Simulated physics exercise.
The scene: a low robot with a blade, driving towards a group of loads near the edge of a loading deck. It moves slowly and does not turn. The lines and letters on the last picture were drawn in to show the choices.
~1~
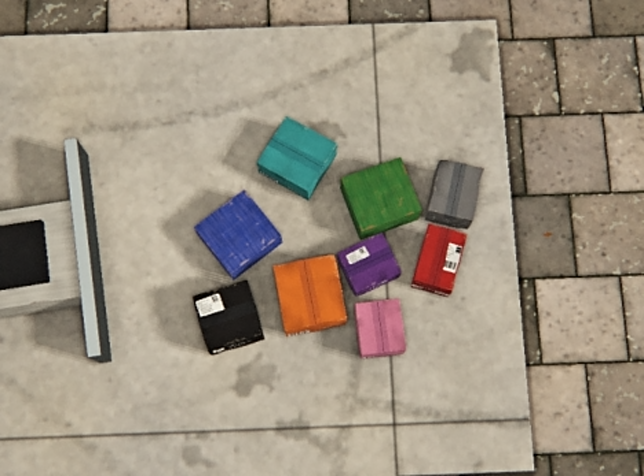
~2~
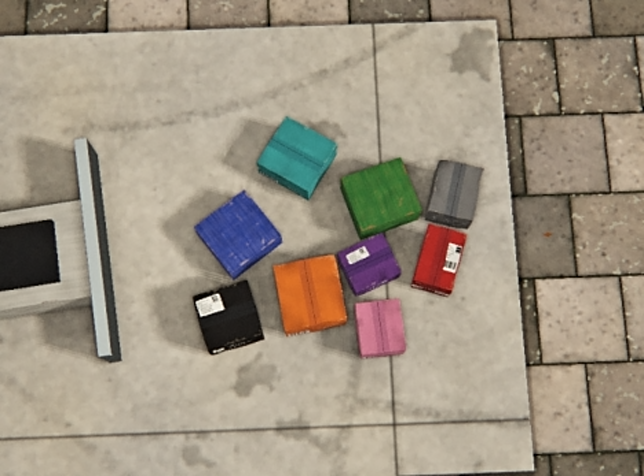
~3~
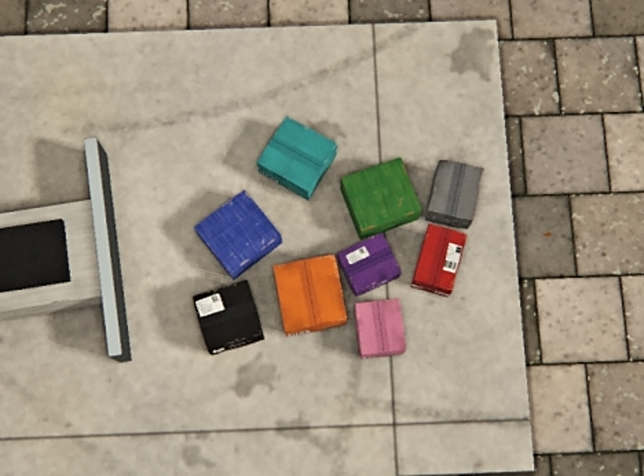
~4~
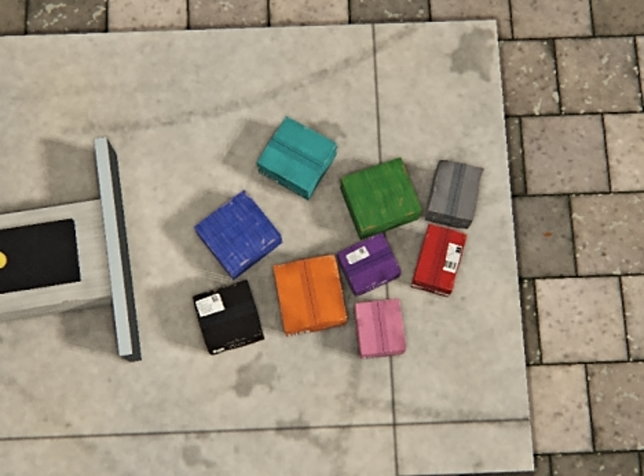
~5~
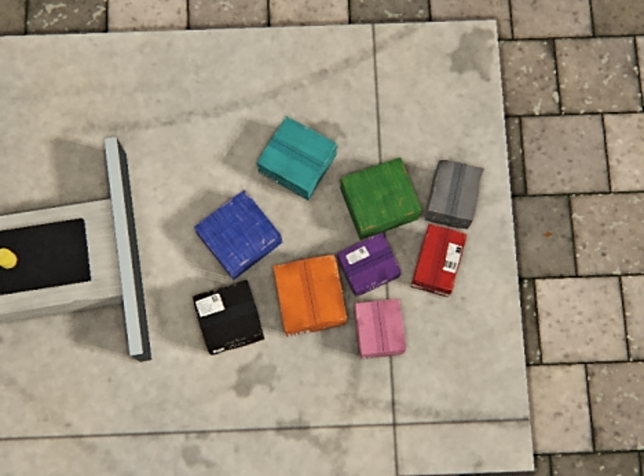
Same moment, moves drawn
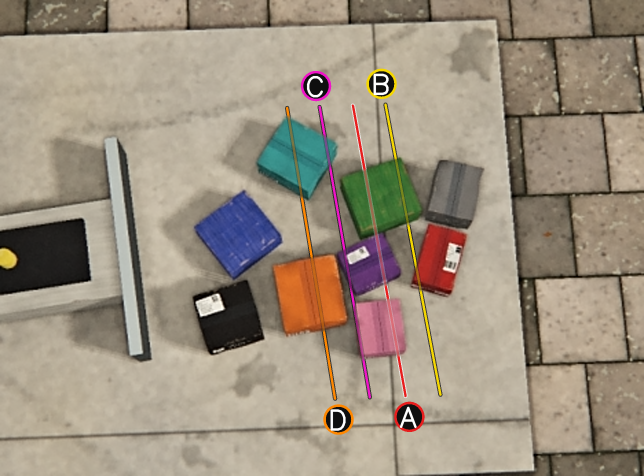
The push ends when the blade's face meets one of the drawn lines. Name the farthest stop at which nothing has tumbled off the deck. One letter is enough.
The farthest safe stop is D.
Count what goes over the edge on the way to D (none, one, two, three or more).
The count is none.
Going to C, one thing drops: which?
It is the red parcel.
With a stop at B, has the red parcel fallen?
Yes.
On the marked copy, A at (378, 246); B at (412, 245); C at (344, 247); D at (310, 248).
Taking D. A third of the way, robot (116, 252); black parcel (239, 319); grey box (454, 195).
Two thirds of the way, robot (183, 250); red parcel (458, 259); purple parcel (412, 264).
When it is over, robot (230, 248); red parcel (501, 250); grey box (460, 195); nothing has fallen.
As for the rest, A drops the red parcel, purple parcel and grey box; B drops the red parcel, purple parcel and grey box; C drops the red parcel.
